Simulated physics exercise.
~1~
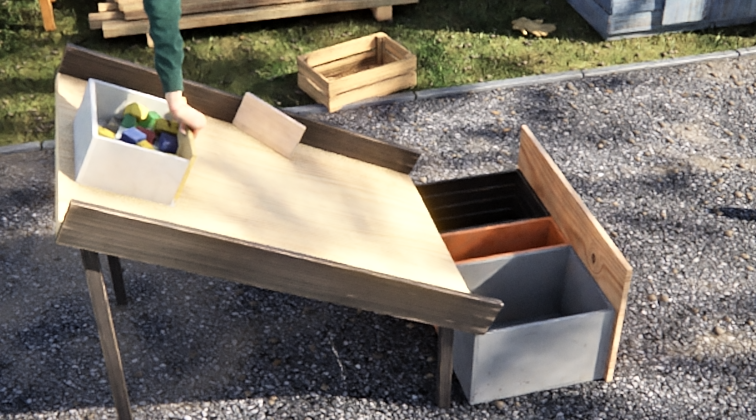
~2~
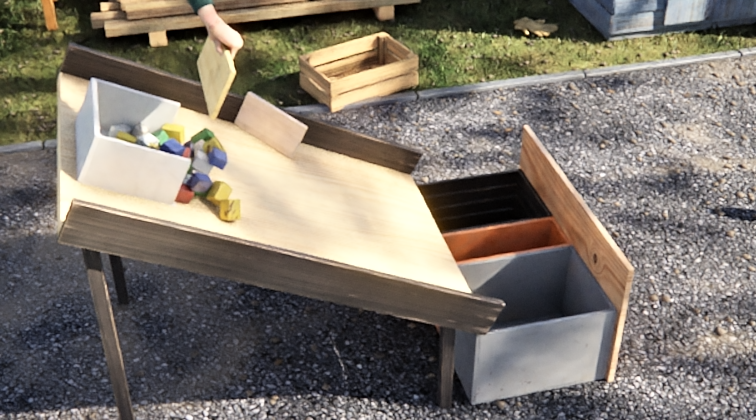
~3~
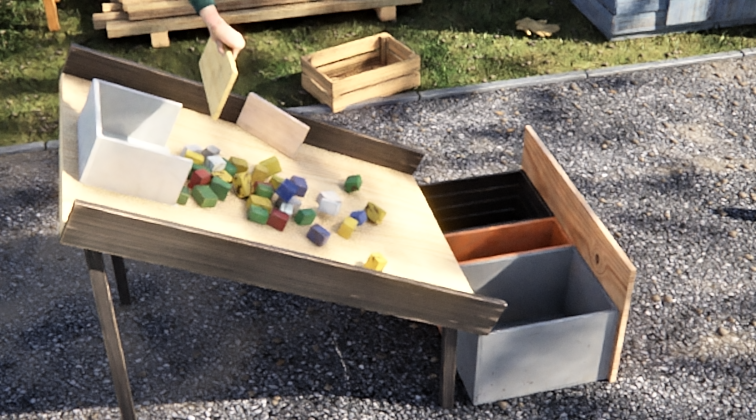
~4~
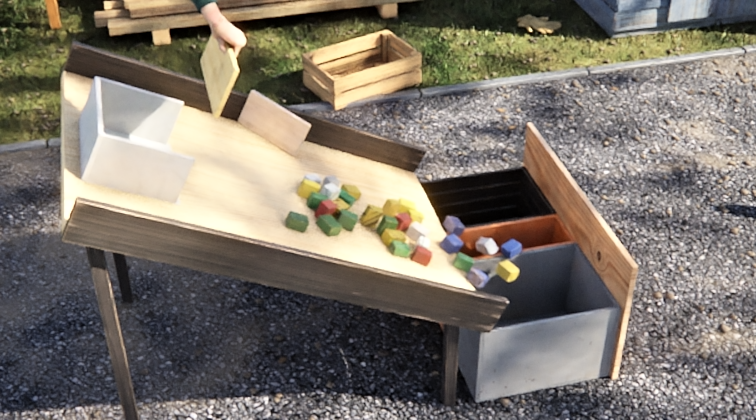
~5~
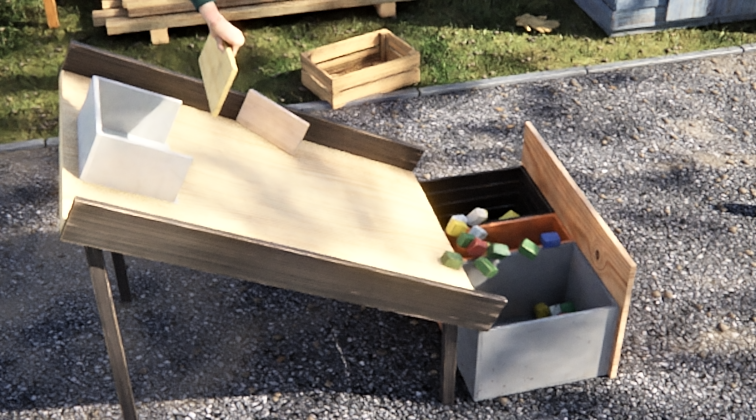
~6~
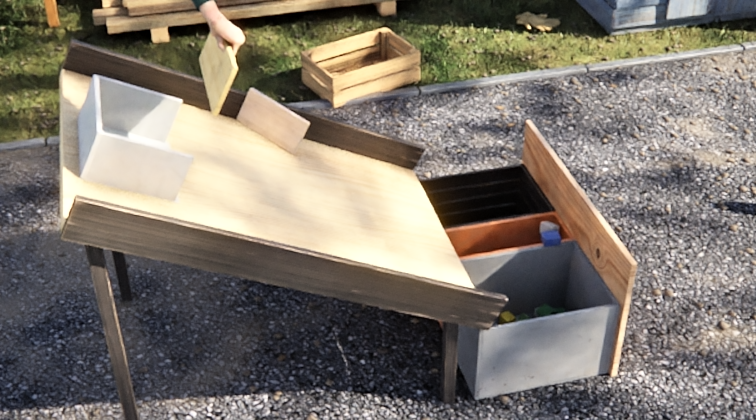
We see a hand lift a board from a white pen on a sloping table, releasing colourful toy bricks that slide down to the right and drop among black, orange and grey tubs, leaving the slope empty and a blue brick showing at the orange tub.
